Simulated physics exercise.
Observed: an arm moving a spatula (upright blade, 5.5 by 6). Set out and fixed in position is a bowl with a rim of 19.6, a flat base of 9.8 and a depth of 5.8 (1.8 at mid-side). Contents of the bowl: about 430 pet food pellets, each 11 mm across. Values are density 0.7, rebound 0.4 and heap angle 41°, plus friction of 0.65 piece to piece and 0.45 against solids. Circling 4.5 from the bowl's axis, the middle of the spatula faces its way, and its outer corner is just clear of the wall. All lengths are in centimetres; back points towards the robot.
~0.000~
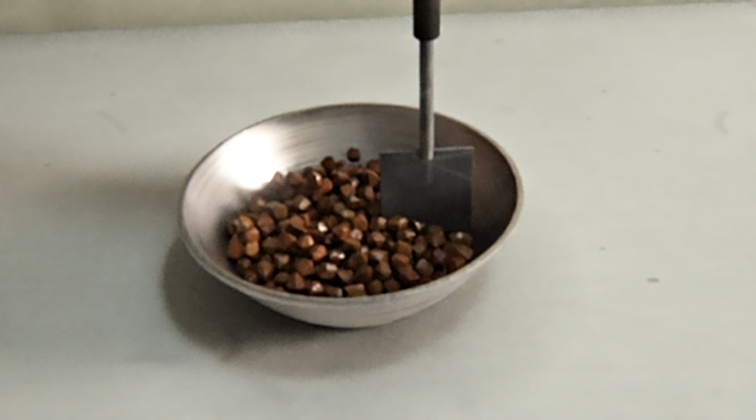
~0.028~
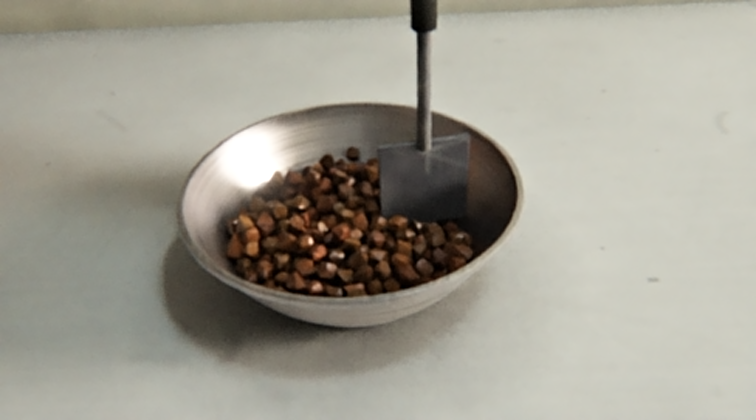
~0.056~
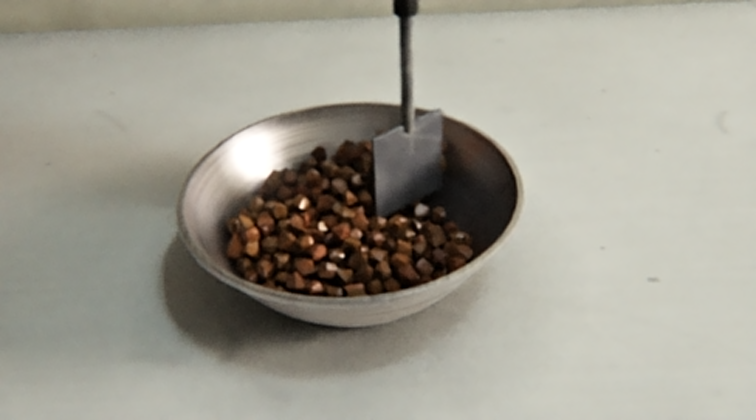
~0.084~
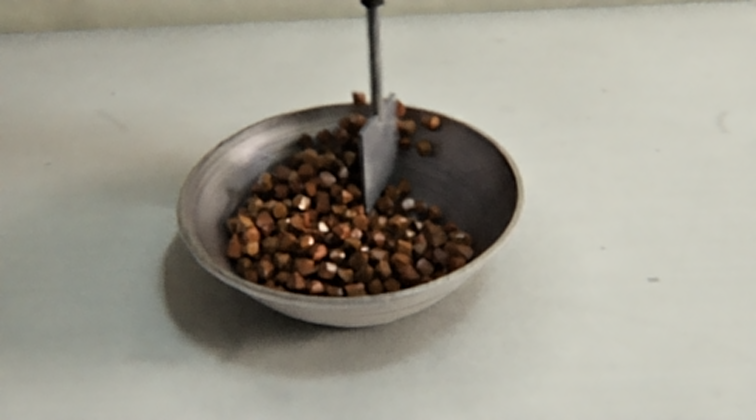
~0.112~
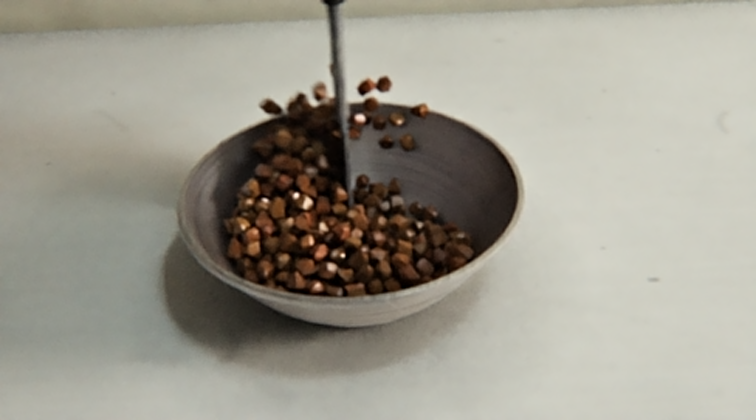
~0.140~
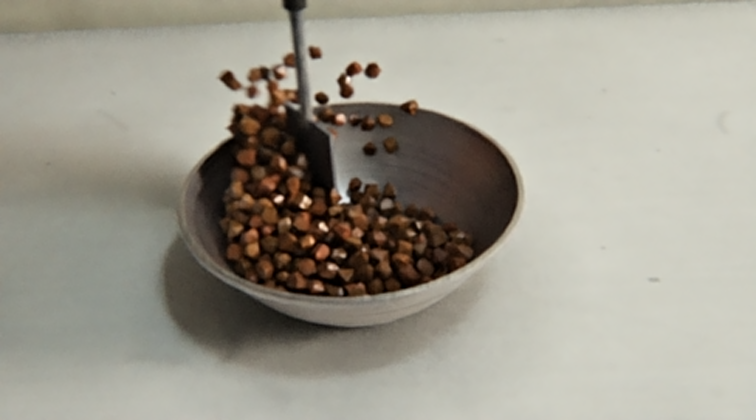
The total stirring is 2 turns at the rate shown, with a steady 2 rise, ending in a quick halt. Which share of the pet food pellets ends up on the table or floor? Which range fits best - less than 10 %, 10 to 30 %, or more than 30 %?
The range that fits is more than 30 %.
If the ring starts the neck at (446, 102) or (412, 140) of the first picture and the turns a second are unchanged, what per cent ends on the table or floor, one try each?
Roughly 10 and 45 per cent.
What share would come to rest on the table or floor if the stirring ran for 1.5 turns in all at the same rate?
40 %.
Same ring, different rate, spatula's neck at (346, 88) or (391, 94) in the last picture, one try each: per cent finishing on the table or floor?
First try: About 30 %; second try: About 15 %.
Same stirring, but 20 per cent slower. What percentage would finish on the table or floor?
In that case it comes to around 35 percent.
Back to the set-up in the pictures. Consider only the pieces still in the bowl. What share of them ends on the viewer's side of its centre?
I'd say around 45 per cent.
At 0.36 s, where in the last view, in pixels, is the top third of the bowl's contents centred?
Somewhere around (462, 186) in the last view.
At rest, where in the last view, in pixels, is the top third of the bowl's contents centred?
Centre of top third: Approx. (345, 225).
By 0.36 s, 355° round, highest piece 11 above the table; 301 in the bowl, 71 on the table or floor, 55 in flight or on the tool.
By 0.58 s, 224° round, highest piece 7 above the table; 253 in the bowl, 166 on the table or floor, 8 in flight or on the tool.
By 0.89 s, 0° round, highest piece 5 above the table; 253 in the bowl, 174 on the table or floor.
By 1.59 s, 0° round, highest piece 5 above the table; 253 in the bowl, 174 on the table or floor.
Final count, 253 in the bowl, 174 on the table or floor. That is 41 % on the table or floor.
